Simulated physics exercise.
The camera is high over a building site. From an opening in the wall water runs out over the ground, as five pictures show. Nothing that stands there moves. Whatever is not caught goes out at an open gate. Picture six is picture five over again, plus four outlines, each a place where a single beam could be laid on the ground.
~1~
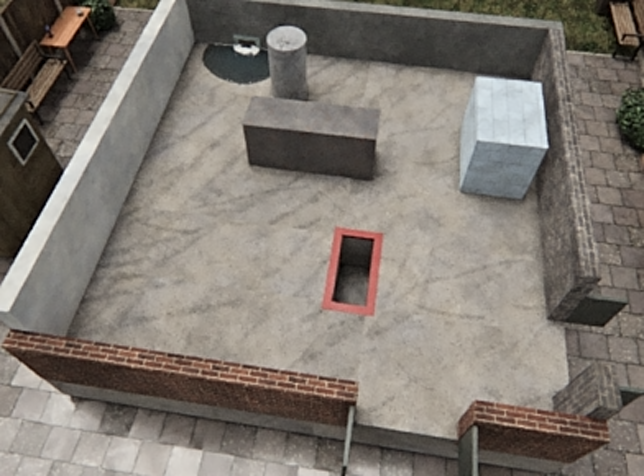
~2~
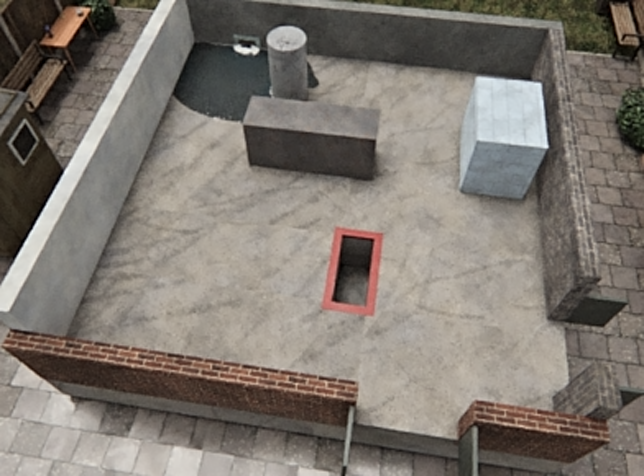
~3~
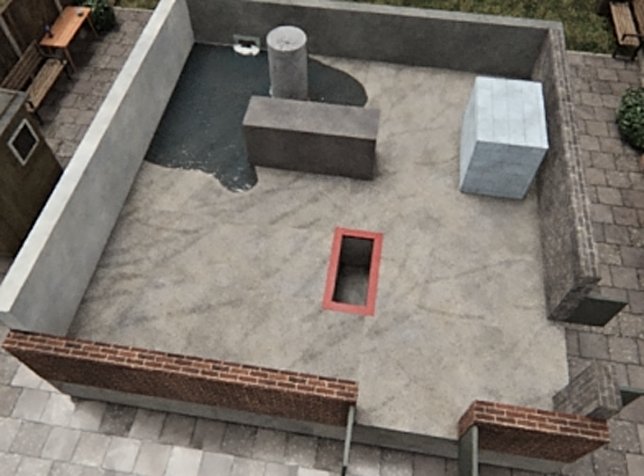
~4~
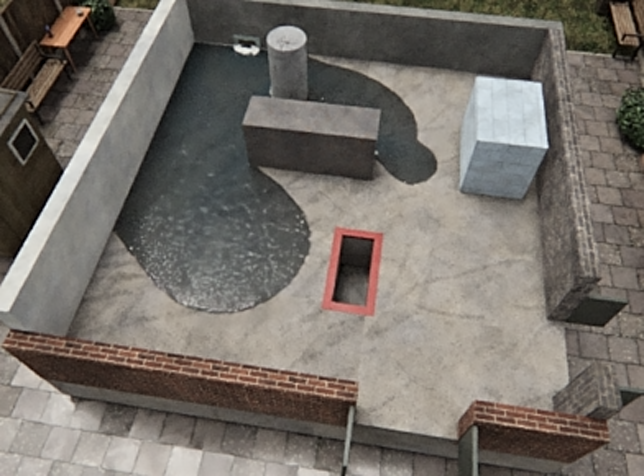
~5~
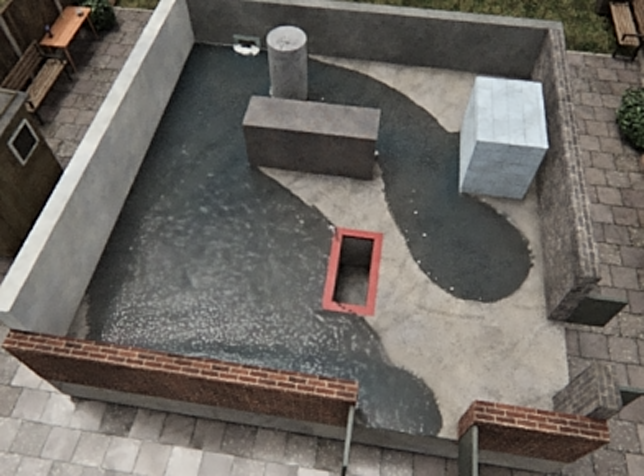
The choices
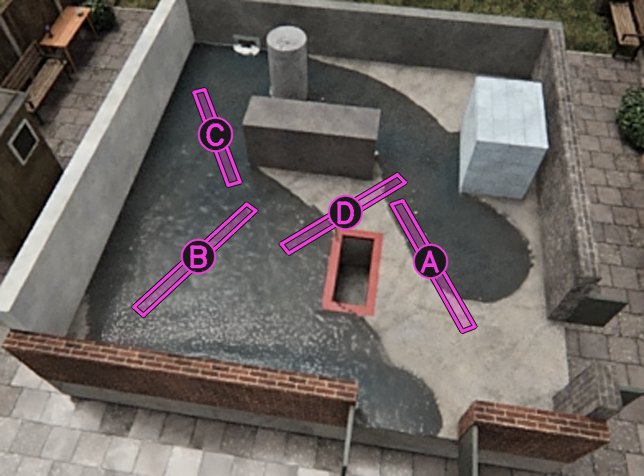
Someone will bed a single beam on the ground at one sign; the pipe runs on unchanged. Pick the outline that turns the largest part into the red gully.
C.
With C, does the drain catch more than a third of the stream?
No.
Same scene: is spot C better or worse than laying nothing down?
It is better.
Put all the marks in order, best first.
C, B, A, D.
On the marked copy, A from (397, 202) to (468, 328); B from (138, 311) to (251, 207); C from (199, 90) to (234, 183); D from (285, 248) to (401, 178).
For spot A, about 5 % of the stream goes into the red gully, about 95 % out by the gates.
For spot B, about 8 % of the stream goes into the red gully, about 91 % out by the gates.
For spot C, about 15 % of the stream goes into the red gully, about 85 % out by the gates.
For spot D, next to none of the stream goes into the red gully, about 99 % out by the gates.
